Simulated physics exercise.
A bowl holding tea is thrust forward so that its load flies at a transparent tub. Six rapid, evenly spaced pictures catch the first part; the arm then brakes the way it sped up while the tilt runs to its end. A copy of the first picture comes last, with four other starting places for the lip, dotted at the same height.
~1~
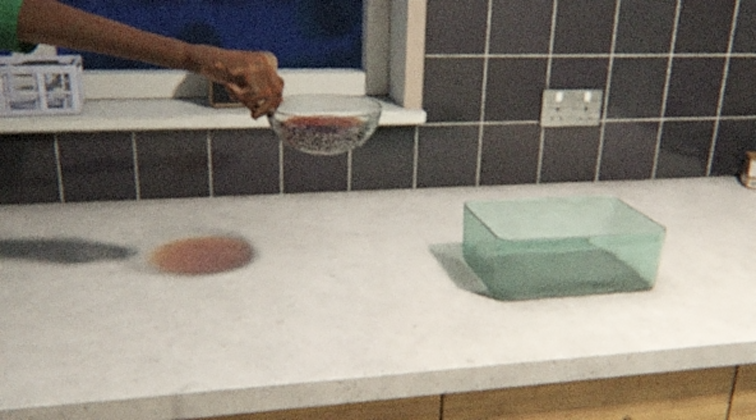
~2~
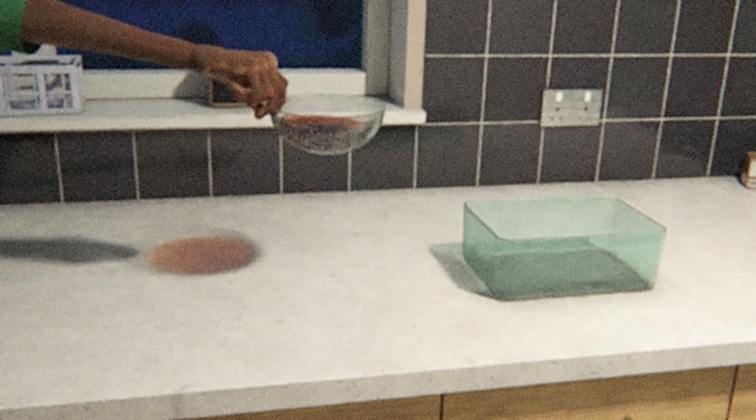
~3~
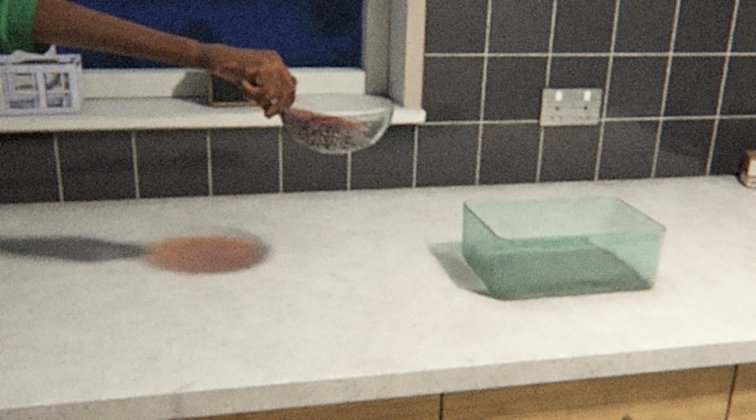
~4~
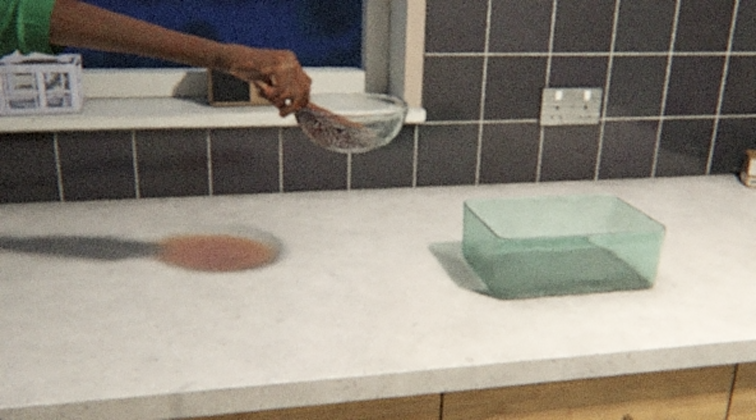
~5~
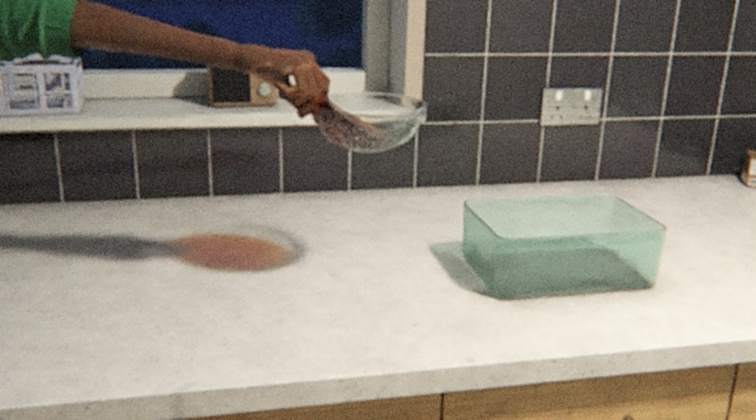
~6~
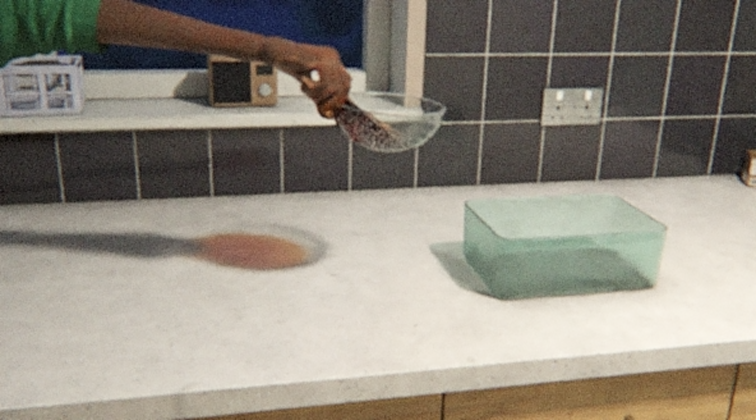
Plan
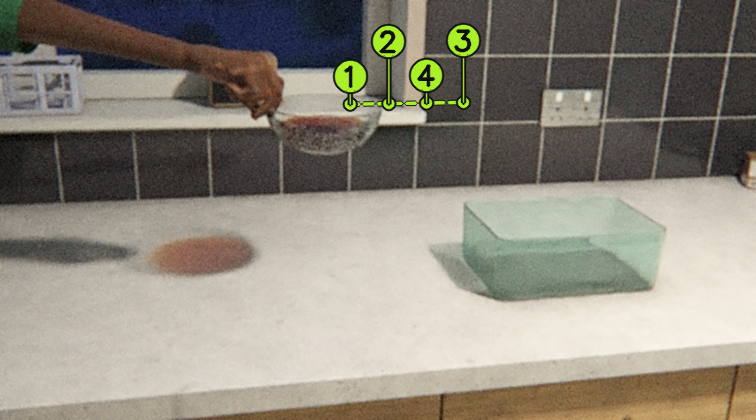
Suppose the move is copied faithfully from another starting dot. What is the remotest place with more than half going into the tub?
That is place 1.
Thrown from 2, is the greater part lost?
No.
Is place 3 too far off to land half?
No, not at all.
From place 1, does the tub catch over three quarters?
No.
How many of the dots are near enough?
All four.
In lime, 1 at (350, 104); 2 at (388, 103); 3 at (463, 102); 4 at (426, 103).
If 1 is chosen, about 62 % lands in the tub, 31 % falls short and 7 % goes beside or beyond.
If 2 is chosen, about 78 % lands in the tub, 14 % falls short and 8 % goes beside or beyond.
If 3 is chosen, about 78 % lands in the tub, 10 % falls short and 12 % goes beside or beyond.
If 4 is chosen, about 86 % lands in the tub, 9 % falls short and 5 % goes beside or beyond.
